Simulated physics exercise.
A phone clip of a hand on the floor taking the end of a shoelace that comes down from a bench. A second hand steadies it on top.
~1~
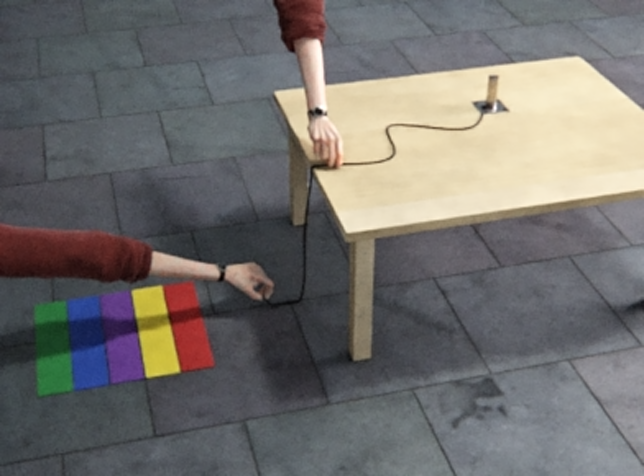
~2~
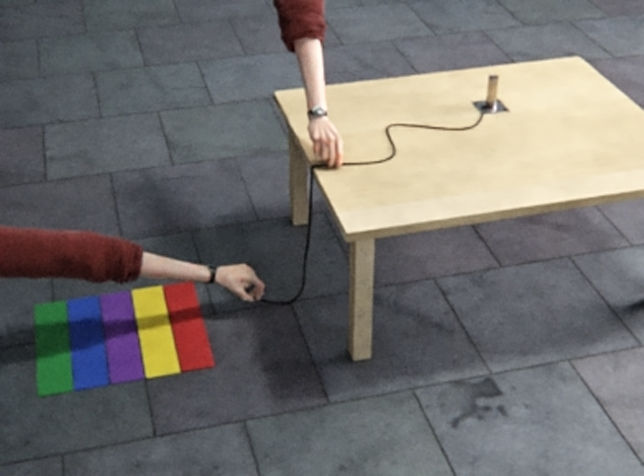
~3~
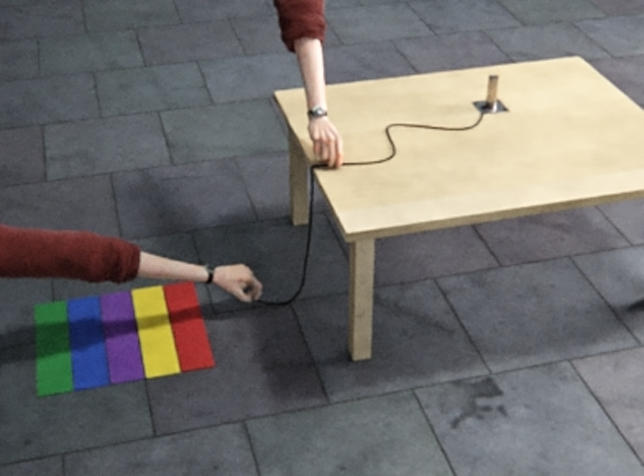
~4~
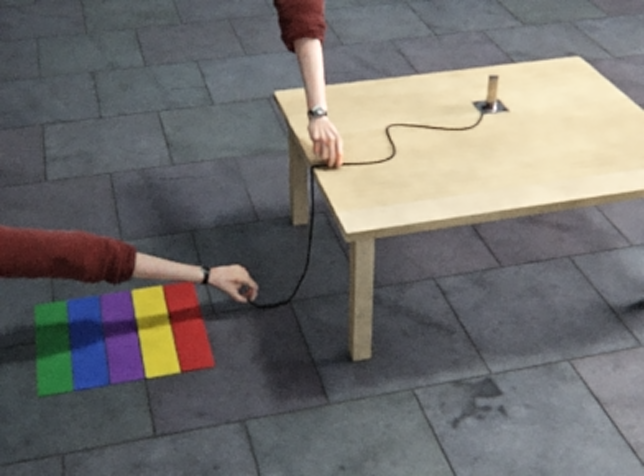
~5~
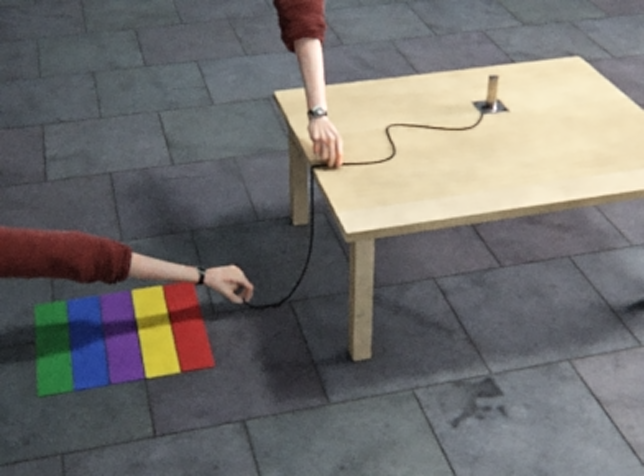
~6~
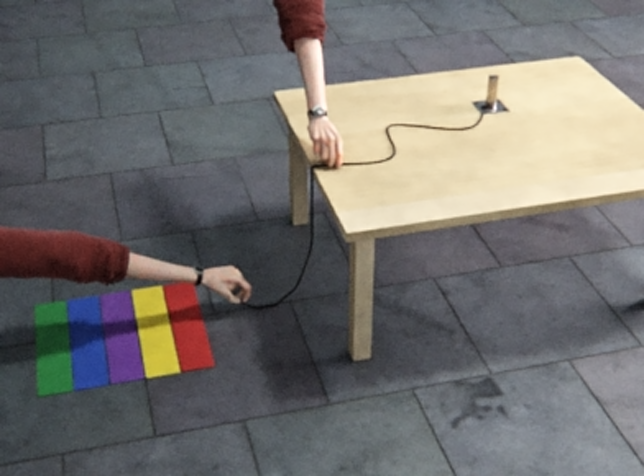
We see one hand holding a dark cord at the edge of a wooden bench while another, low over the floor, draws the cord's end slightly left toward a row of coloured stripes, red nearest; the bench stays still.
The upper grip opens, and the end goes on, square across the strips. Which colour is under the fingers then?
It gets as far as the blue strip.
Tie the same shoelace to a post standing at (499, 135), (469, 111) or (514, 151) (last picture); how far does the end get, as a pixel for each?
In that order: (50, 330), (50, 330) and (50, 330).
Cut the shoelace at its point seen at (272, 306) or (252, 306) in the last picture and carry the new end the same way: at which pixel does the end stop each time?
About (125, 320) and (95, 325).
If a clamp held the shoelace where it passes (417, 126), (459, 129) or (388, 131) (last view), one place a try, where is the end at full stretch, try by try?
Try by try, around (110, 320), (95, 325) and (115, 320).
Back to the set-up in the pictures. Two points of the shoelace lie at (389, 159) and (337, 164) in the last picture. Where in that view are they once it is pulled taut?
At (315, 156), then (269, 184).
A little later, end near (146, 315); over yellow.
Next, end near (105, 322); over purple.
When it is tight, end near (79, 326); over blue. The blue one.
